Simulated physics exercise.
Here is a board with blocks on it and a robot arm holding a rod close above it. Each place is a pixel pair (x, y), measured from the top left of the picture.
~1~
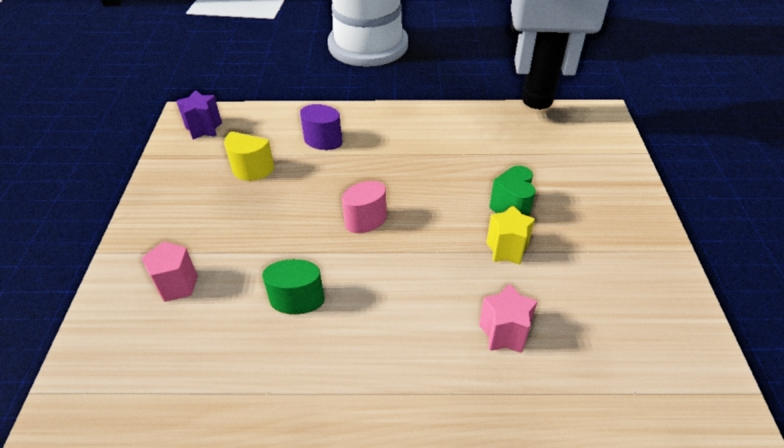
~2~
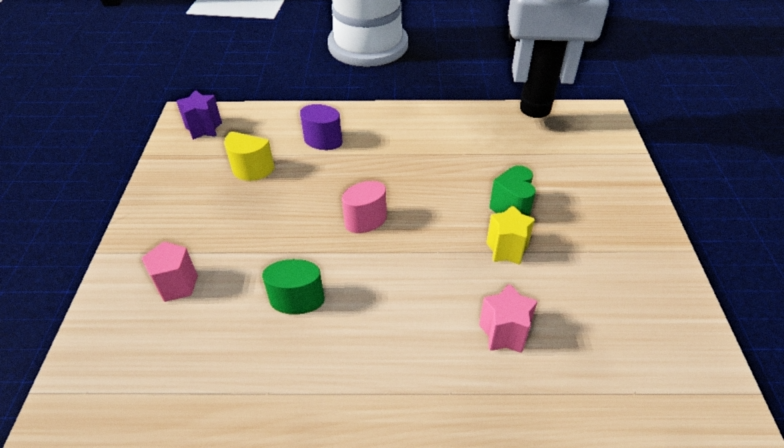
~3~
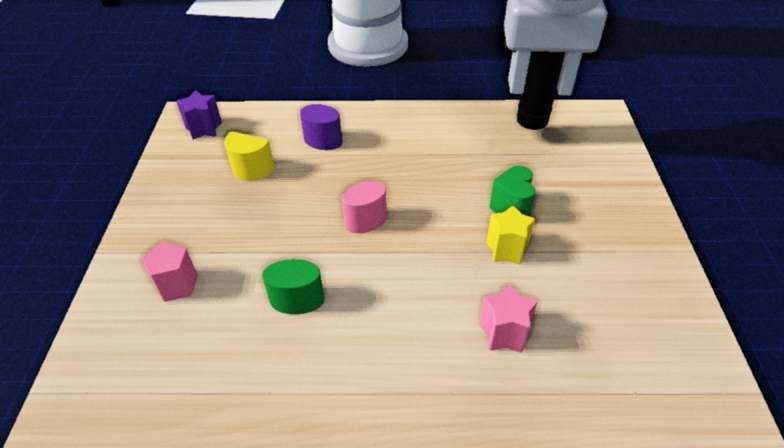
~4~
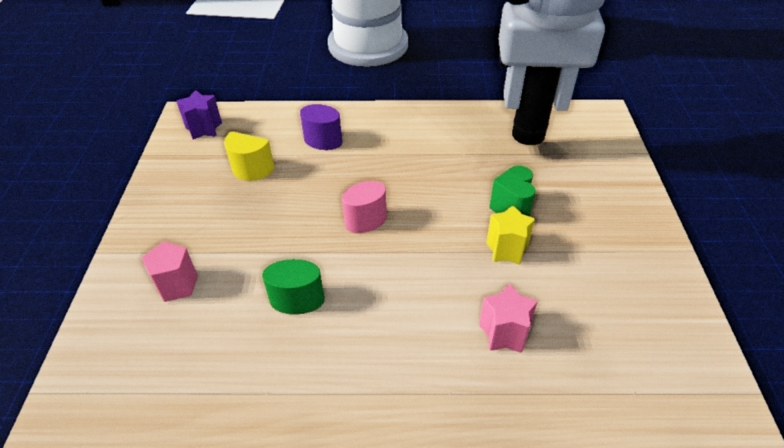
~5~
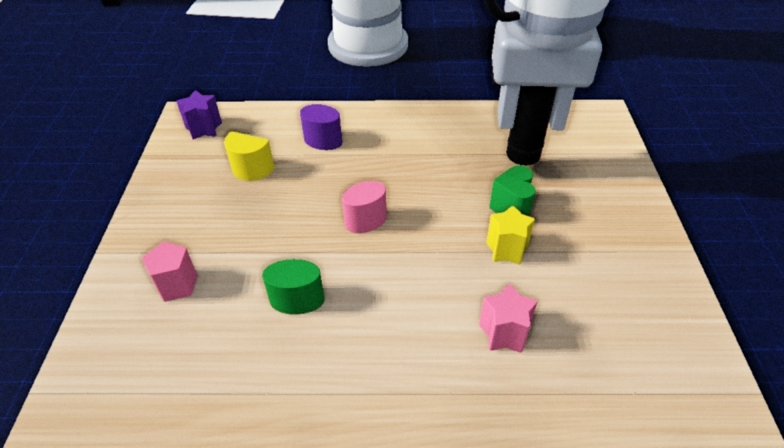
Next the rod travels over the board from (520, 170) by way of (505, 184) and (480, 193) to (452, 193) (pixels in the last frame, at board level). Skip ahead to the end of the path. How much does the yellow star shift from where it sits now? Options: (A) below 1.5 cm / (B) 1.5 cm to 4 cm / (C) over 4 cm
The one that fits is A, below 1.5 cm.
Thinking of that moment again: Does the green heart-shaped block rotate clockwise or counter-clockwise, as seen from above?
Watching from overhead, you'd notice the green heart-shaped block rotating counter-clockwise.
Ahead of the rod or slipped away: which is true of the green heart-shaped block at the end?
The rod has lost it.
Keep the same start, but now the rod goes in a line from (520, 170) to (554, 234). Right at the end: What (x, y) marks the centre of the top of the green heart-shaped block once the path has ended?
Answer: (515, 203).
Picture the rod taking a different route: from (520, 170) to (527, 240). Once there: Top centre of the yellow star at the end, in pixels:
The point I'd pick in the picture is (497, 246).
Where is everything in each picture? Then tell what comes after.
In the first picture, lower end of the rod at (537, 102), tops of blocks, yellow star at (513, 222), green heart-shaped block at (518, 181).
In the second picture, rod at (535, 110), blocks as before.
In the third picture, rod at (532, 121), blocks as before.
In the fourth picture, rod at (528, 136), blocks as before.
In the fifth picture, rod at (523, 156), yellow star at (513, 222), green heart-shaped block at (518, 181).
On the path given first. Halfway along, rod at (495, 175); green heart-shaped block at (512, 190), turned 30° anticlockwise.
At the end, rod at (453, 178); yellow star not moved; green heart-shaped block at (511, 191), turned 30° anticlockwise.
